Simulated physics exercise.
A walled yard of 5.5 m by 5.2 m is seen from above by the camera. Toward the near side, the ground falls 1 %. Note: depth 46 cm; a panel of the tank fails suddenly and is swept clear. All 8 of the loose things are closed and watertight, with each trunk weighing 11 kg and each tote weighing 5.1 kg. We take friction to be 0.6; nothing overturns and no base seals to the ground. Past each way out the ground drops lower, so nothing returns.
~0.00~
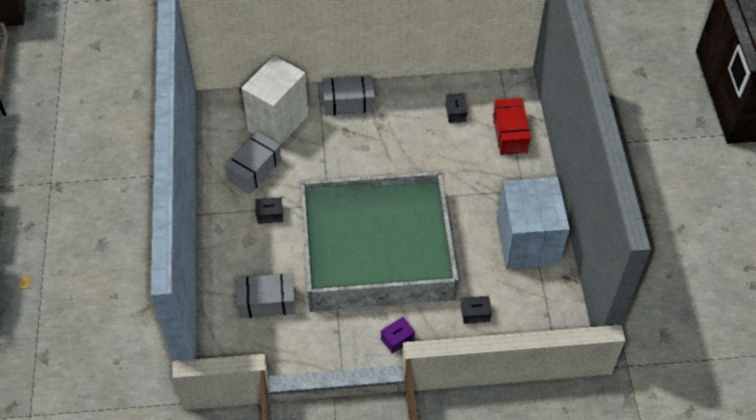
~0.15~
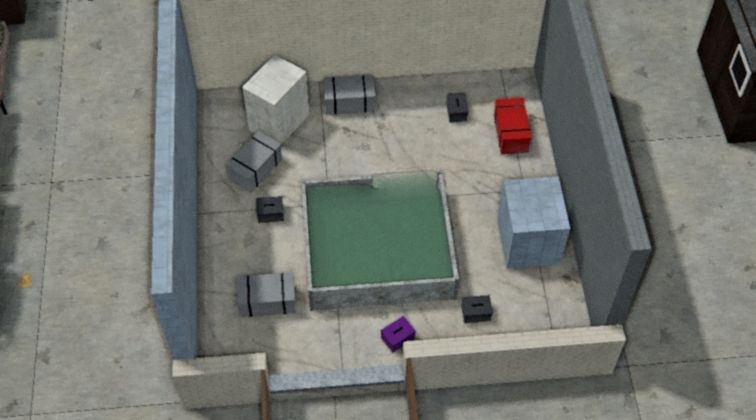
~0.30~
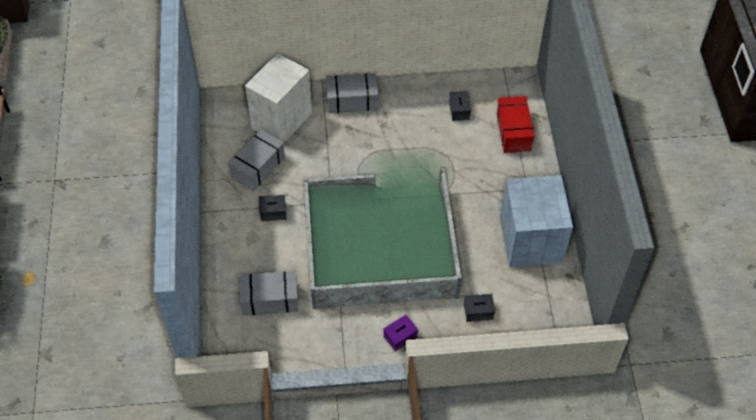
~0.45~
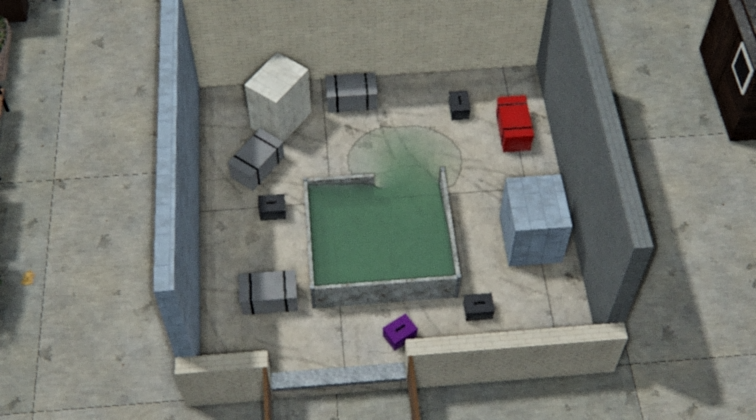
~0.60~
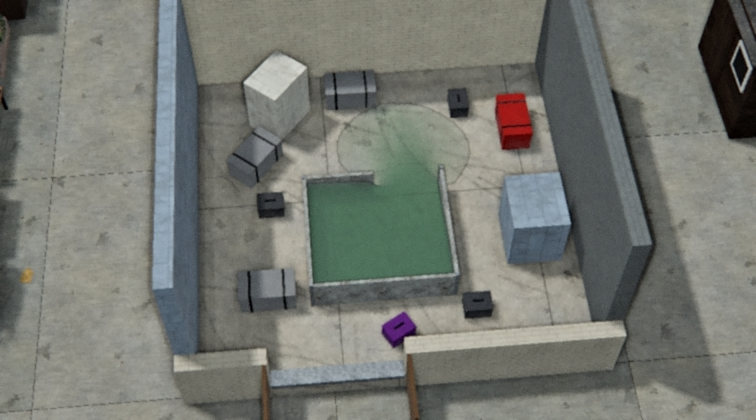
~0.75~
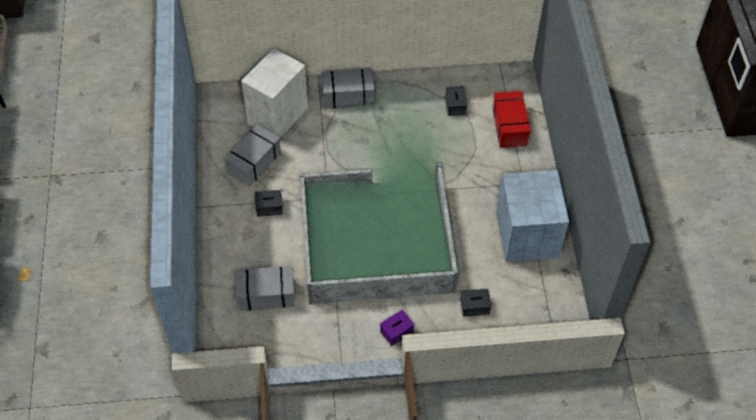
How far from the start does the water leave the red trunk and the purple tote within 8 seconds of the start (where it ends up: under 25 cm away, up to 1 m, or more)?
My prediction: The red trunk is relocated far. The purple tote is left in its spot.
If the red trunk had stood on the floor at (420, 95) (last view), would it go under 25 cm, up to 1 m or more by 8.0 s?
Outcome: It is taken a long way.
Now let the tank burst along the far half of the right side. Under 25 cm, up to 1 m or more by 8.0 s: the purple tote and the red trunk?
With that failure, the purple tote covers a big distance, and the red trunk covers a big distance.
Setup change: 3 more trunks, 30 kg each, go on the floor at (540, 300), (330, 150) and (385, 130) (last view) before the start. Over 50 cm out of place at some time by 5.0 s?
Respectively: Smaller, smaller, greater.
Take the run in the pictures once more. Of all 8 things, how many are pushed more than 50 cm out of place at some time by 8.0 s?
Result: 6.
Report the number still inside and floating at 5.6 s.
The count is 4.
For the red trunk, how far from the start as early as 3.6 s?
Shift by then: About 80 cm.
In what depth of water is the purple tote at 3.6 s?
Depth: About 0 cm.
After 1.6 s the red trunk is near (521, 111), 0.1 m from its start, aground; the purple tote is near (397, 324), 0.0 m from its start, aground; 0 of 8 are out; 1 afloat.
After 3.6 s the red trunk is near (529, 155), 0.9 m from its start, afloat; the purple tote is near (397, 324), 0.0 m from its start, aground; 0 of 8 are out; 3 afloat.
After 5.6 s the red trunk is near (505, 172), 1.2 m from its start, afloat; the purple tote is near (397, 324), 0.0 m from its start, aground; 0 of 8 are out; 4 afloat.
After 8.0 s the red trunk is near (463, 205), 2.0 m from its start, afloat; the purple tote is near (391, 320), 0.1 m from its start, aground; 0 of 8 are out; 6 afloat.
